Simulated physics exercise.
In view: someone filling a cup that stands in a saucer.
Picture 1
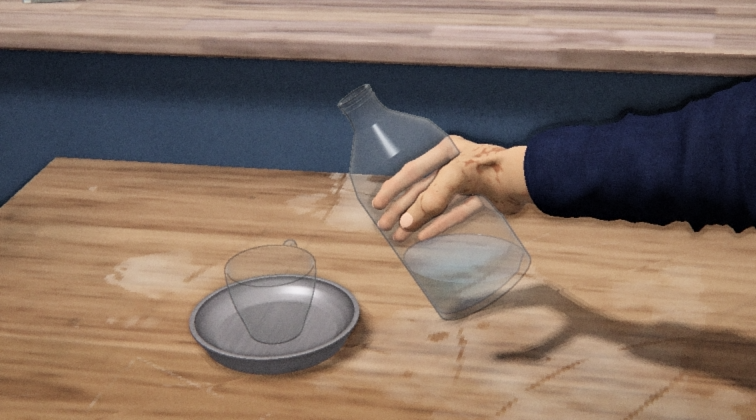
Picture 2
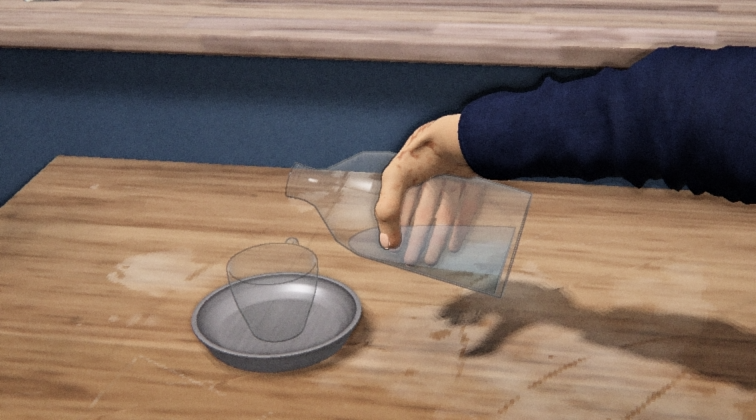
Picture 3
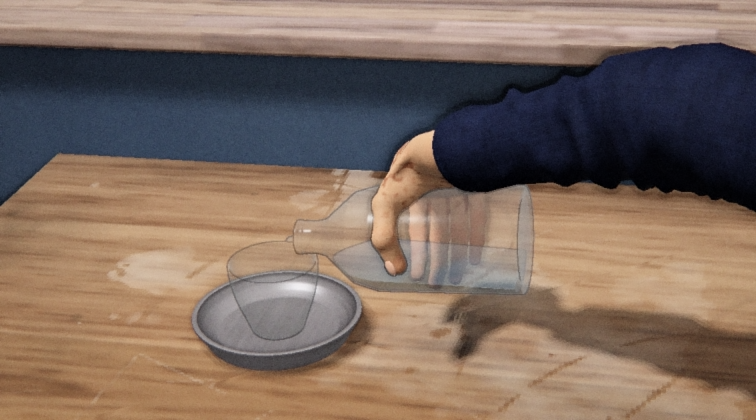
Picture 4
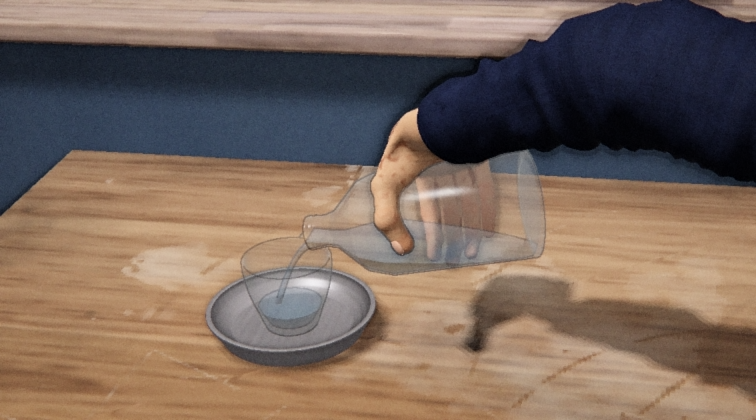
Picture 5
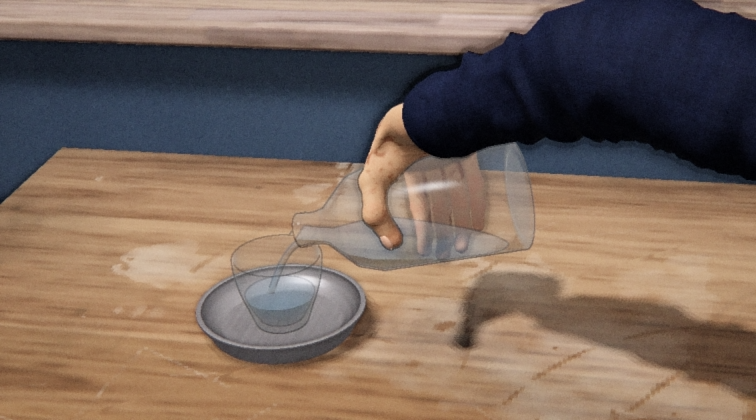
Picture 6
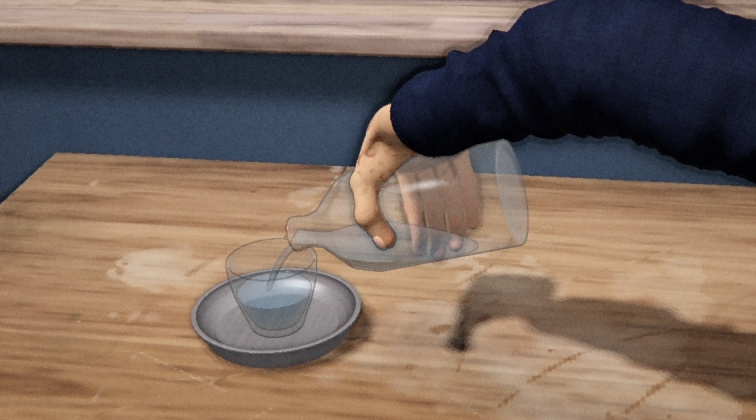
A hand in a dark blue sleeve holds a clear bottle of water, tilting it leftward over an empty glass cup standing in a grey saucer on a wooden table. The bottle leans past level, and water streams from its neck into the cup, where the level rises to about half full.
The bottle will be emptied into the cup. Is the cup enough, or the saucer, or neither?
It stays in the cup.
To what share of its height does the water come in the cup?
Near 80 in a hundred.
Next, the cup is about two thirds full; the saucer is dry.
After that, the cup is about three quarters full; the saucer is dry.
Finally, the cup is about three quarters full; the saucer is dry.
